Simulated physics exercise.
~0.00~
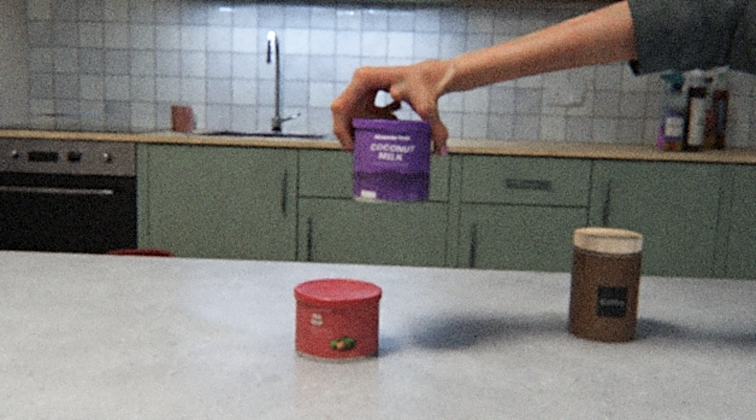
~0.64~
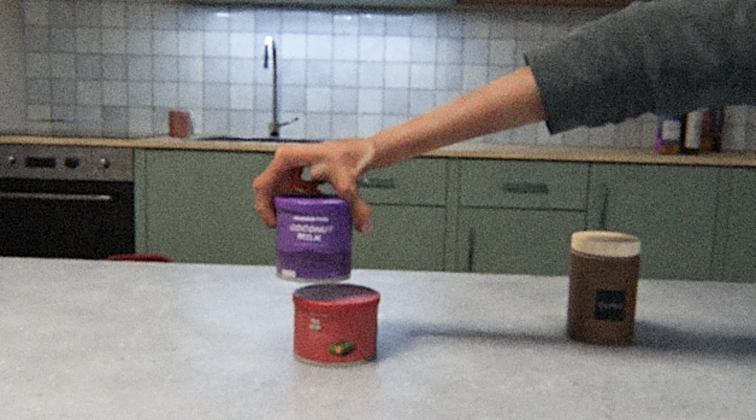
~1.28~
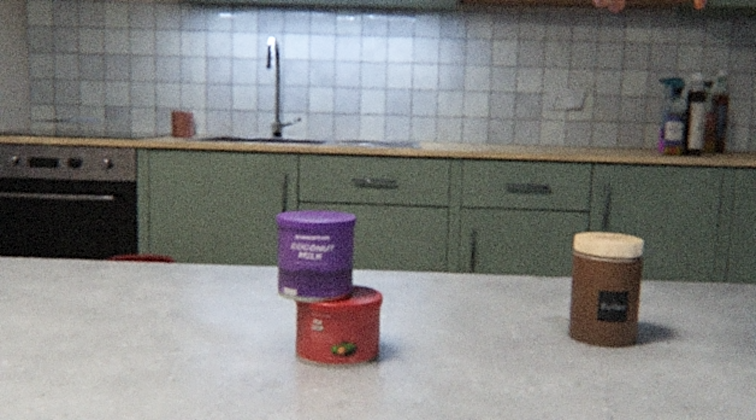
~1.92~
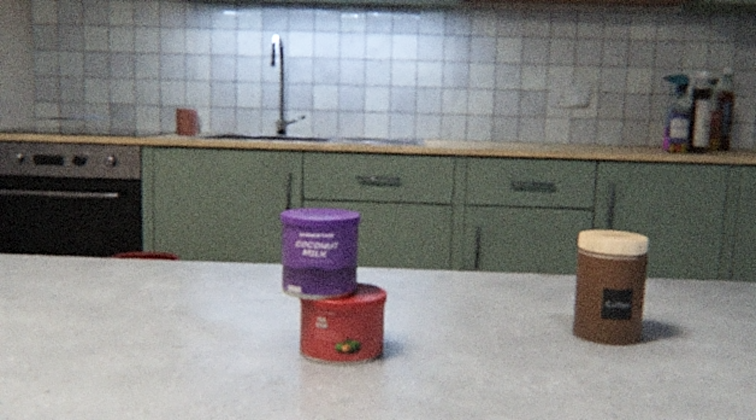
A hand reaches in from the right, holding a purple pot labelled coconut milk above a pale grey counter in a kitchen with green cupboards and a tiled wall, seen from across the counter. Below it sits a short red tub, and a brown jar with a light lid stands to the right. The hand carries the pot left and down towards the tub, then sets it on top, slightly off to the left. It lets go and draws away. The view sways a little, but the purple pot stays balanced on the red tub, with the brown jar still standing apart.
